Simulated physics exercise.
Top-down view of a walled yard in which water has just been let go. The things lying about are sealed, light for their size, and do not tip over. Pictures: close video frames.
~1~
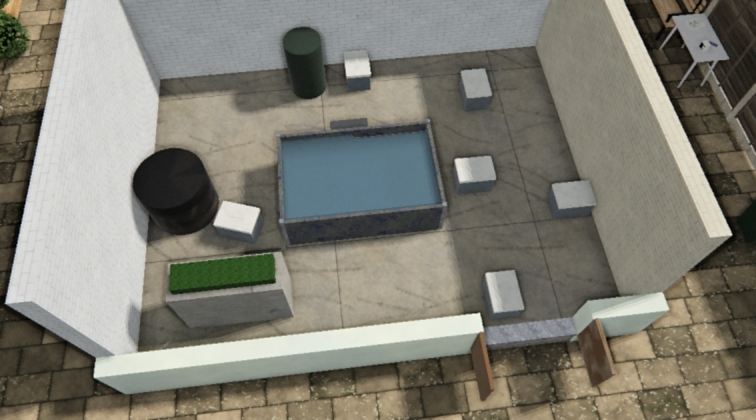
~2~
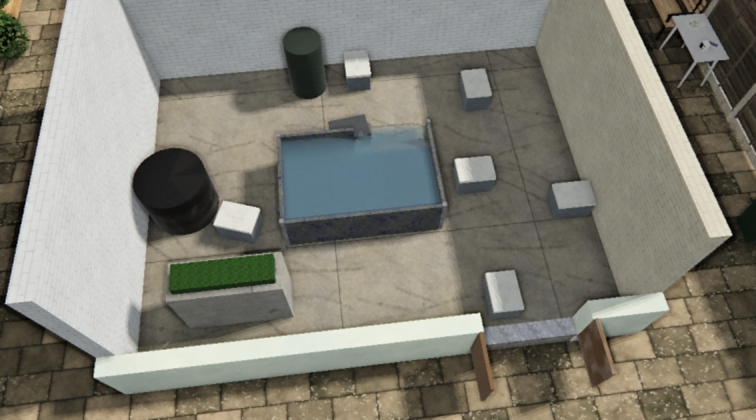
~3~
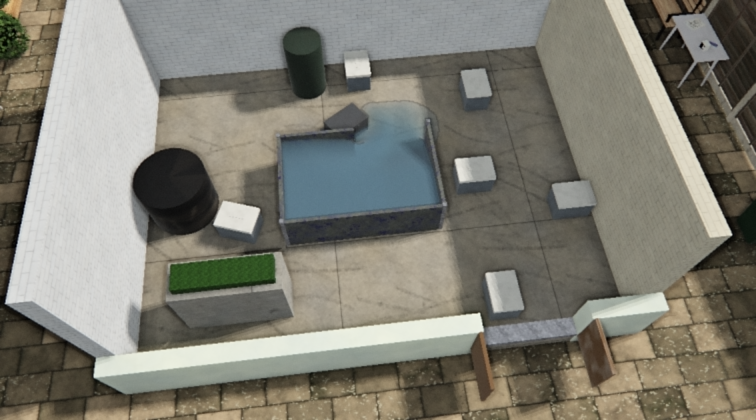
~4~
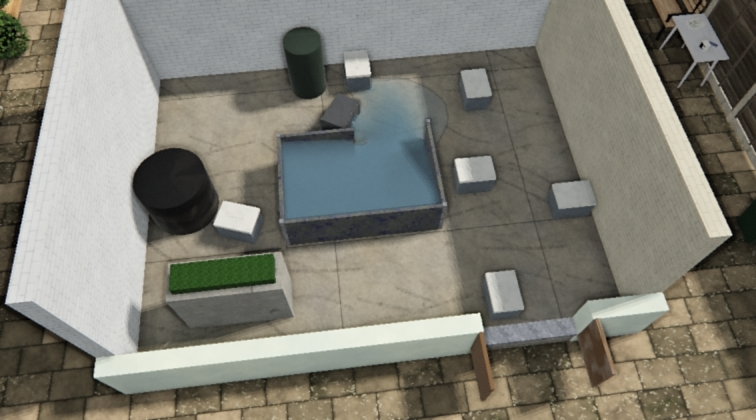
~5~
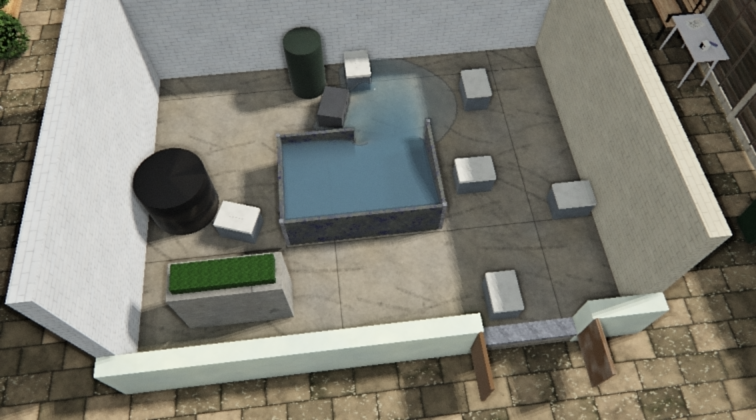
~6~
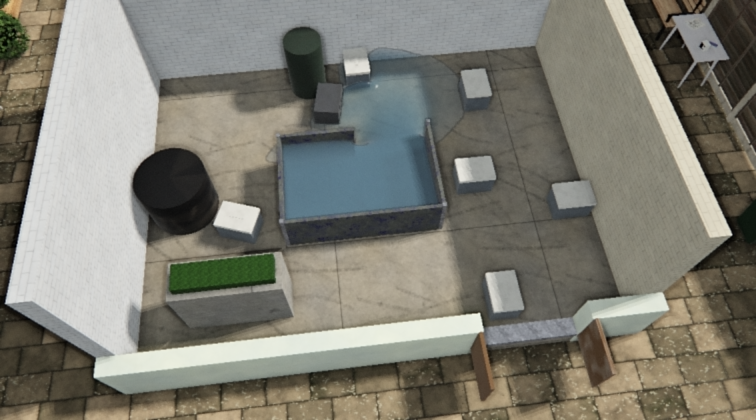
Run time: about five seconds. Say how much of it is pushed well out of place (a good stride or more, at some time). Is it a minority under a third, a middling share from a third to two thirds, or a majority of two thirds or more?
Within the middle band.
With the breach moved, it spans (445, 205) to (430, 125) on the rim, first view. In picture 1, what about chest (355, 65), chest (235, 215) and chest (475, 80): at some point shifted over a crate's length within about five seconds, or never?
Here is how they go, in order: Fails to go that far, fails to go that far, and dislodged that far.
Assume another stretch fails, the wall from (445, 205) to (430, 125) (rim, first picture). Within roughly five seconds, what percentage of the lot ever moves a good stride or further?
About 60 per cent.
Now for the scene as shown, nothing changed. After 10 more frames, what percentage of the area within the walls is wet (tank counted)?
Near 35 %.
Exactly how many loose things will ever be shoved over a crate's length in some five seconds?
The answer is 4.
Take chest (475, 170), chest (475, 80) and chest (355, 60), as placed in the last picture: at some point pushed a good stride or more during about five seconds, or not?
Successively: Never went far, moved a long way, moved a long way.
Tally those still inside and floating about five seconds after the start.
Counting them up gives 0.
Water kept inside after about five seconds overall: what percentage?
About 100 percent.
A moment on, 1 of 7 are well off their spots; 0 afloat.
Next, 1 of 7 are well off their spots; 1 afloat.
Later, 2 of 7 are well off their spots; 1 afloat.
In the end, 4 of 7 are well off their spots, and 4 have been at some point; 0 afloat.
